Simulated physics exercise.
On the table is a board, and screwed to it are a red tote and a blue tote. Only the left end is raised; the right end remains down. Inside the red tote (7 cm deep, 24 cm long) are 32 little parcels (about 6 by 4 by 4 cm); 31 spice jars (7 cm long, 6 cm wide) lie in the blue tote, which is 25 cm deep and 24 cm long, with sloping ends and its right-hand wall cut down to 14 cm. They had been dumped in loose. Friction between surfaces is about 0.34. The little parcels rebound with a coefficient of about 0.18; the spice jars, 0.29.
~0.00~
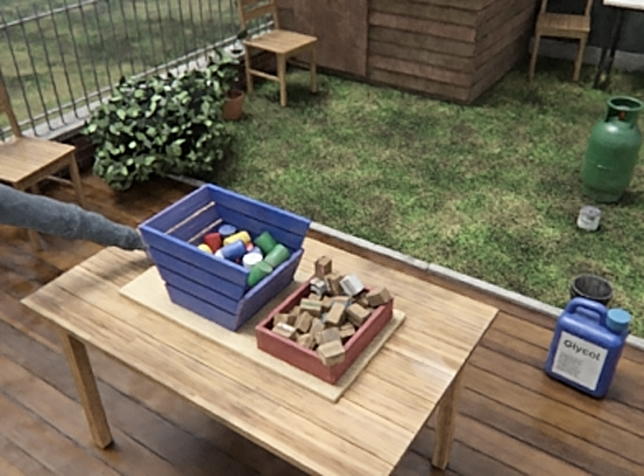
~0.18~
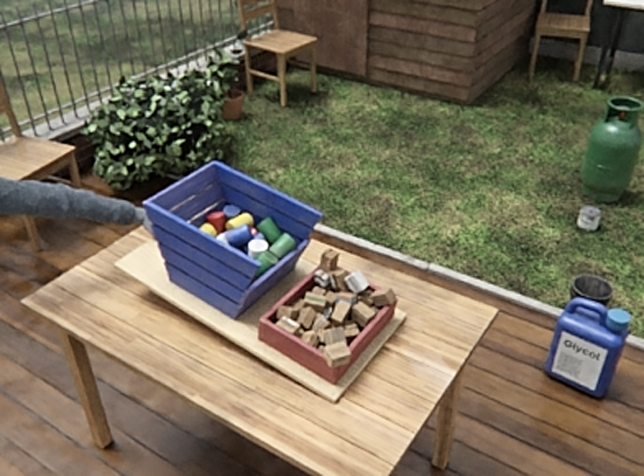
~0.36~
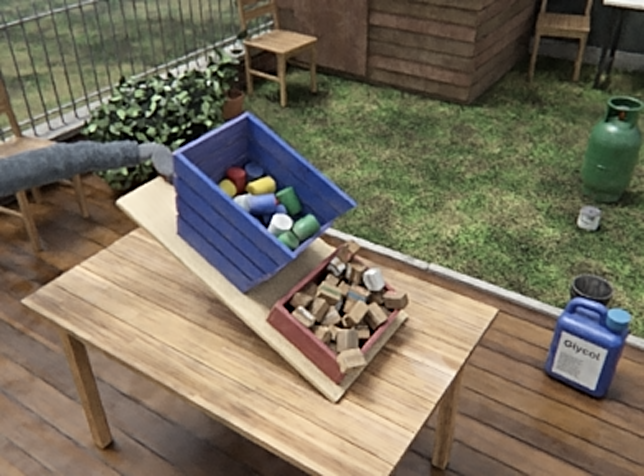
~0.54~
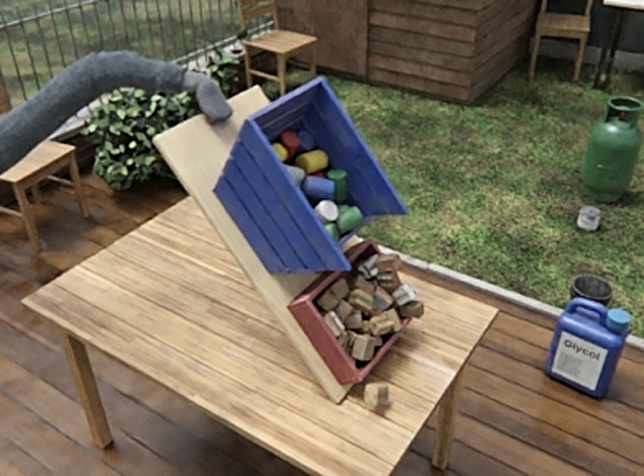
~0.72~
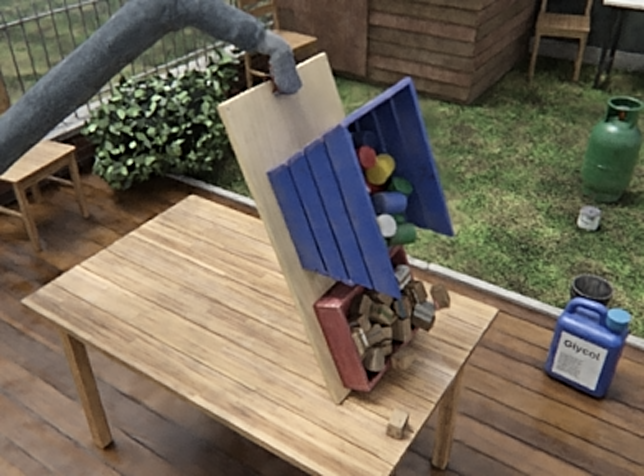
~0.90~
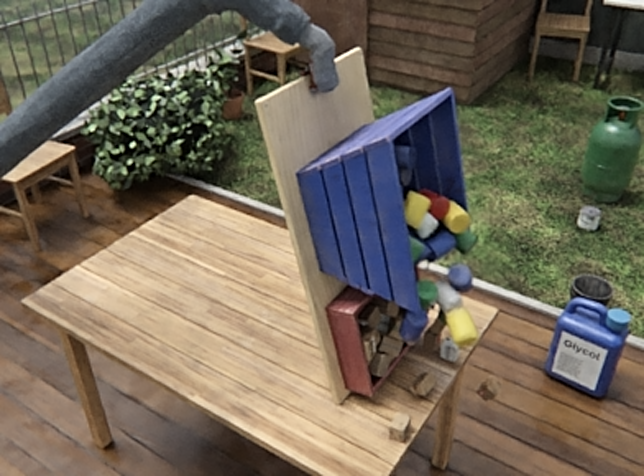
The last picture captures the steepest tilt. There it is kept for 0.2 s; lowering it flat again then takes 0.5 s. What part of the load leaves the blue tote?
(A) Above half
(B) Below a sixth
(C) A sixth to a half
Answer: A.
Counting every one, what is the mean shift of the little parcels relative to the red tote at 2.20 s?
I'd put it at close to 18 cm toward the right.
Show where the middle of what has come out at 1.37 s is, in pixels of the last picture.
Look close to (479, 429) and you'll find it.
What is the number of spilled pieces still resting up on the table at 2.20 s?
Around 14 in all.
After 1.11 s, tilt 76°; 10 of 32 out of the red tote and 19 of 31 out of the blue tote.
After 1.37 s, tilt 33°; 11 of 32 out of the red tote and 31 of 31 out of the blue tote.
After 1.73 s, tilt 0°; 11 of 32 out of the red tote and 31 of 31 out of the blue tote.
Final count (at 2.20 s), 11 of 32 out of the red tote and 31 of 31 out of the blue tote. Asked share, 31 of 31, 100 per cent.
